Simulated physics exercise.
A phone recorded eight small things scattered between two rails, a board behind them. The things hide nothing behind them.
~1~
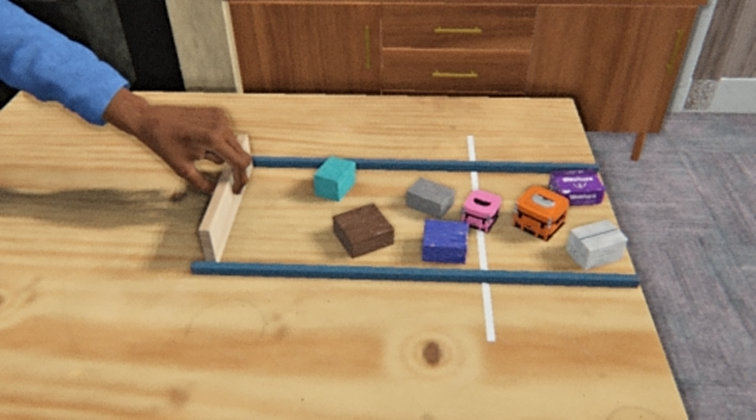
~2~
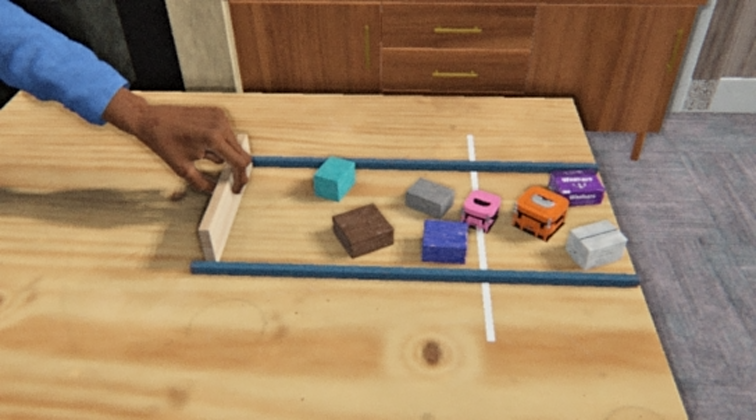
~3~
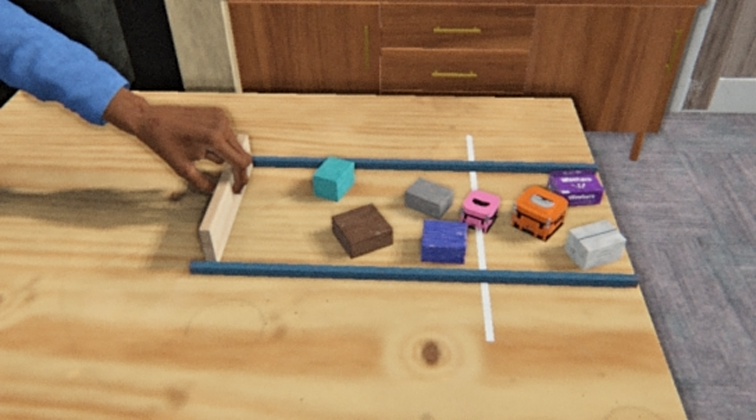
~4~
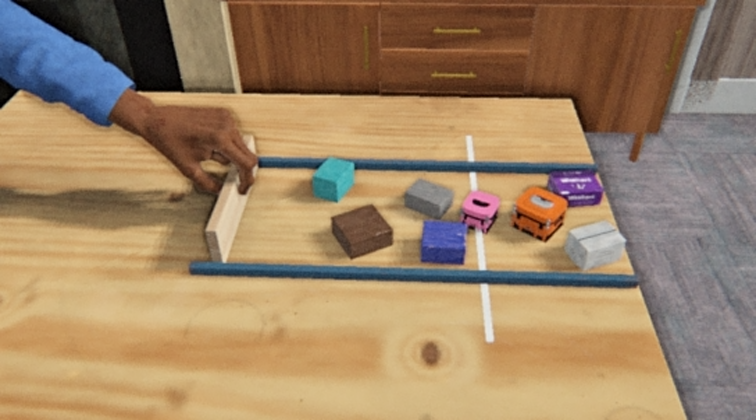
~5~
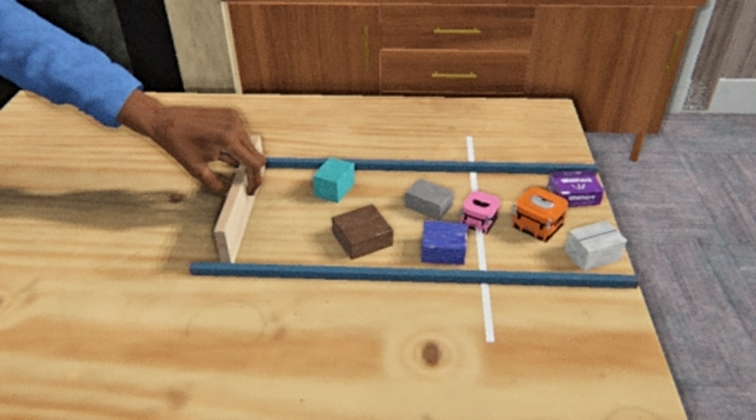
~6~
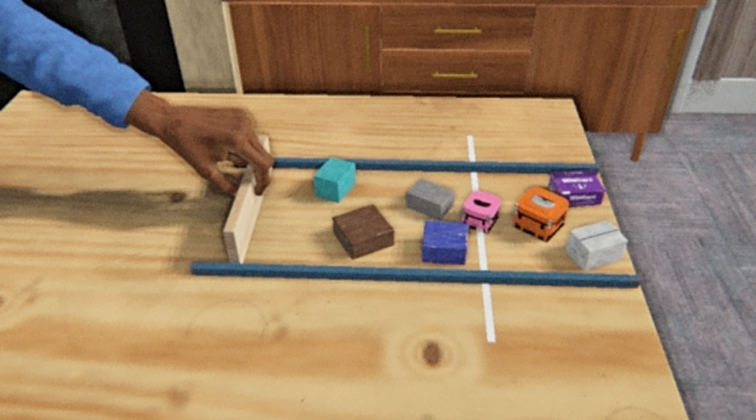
On a wooden table, a hand slides a board slightly right between two blue rails.
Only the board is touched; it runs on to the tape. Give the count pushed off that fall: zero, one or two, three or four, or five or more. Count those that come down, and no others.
Count: Zero.
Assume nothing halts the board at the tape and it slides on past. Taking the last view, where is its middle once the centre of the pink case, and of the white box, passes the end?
Roughly (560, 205); roughly (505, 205).
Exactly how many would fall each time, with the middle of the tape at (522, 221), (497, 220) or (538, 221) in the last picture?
Tallies in the order asked: 2, 0, 2.
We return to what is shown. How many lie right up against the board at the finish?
3 of them.
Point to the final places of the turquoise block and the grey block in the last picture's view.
Turquoise block at (490, 178), grey block at (502, 208).
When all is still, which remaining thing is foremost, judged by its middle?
Result - foremost is the white box.
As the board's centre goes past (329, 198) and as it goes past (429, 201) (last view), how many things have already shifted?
At the first point the count is 1, at the second it's 6.
Early on, none off yet; white box at rest near (596, 246); purple box at rest near (576, 188); orange case at rest near (541, 214).
A while later, none off yet; white box at rest near (596, 246); purple box at rest near (576, 188); orange case travelled a little near (555, 218).
Finally, the number that fall off is zero.
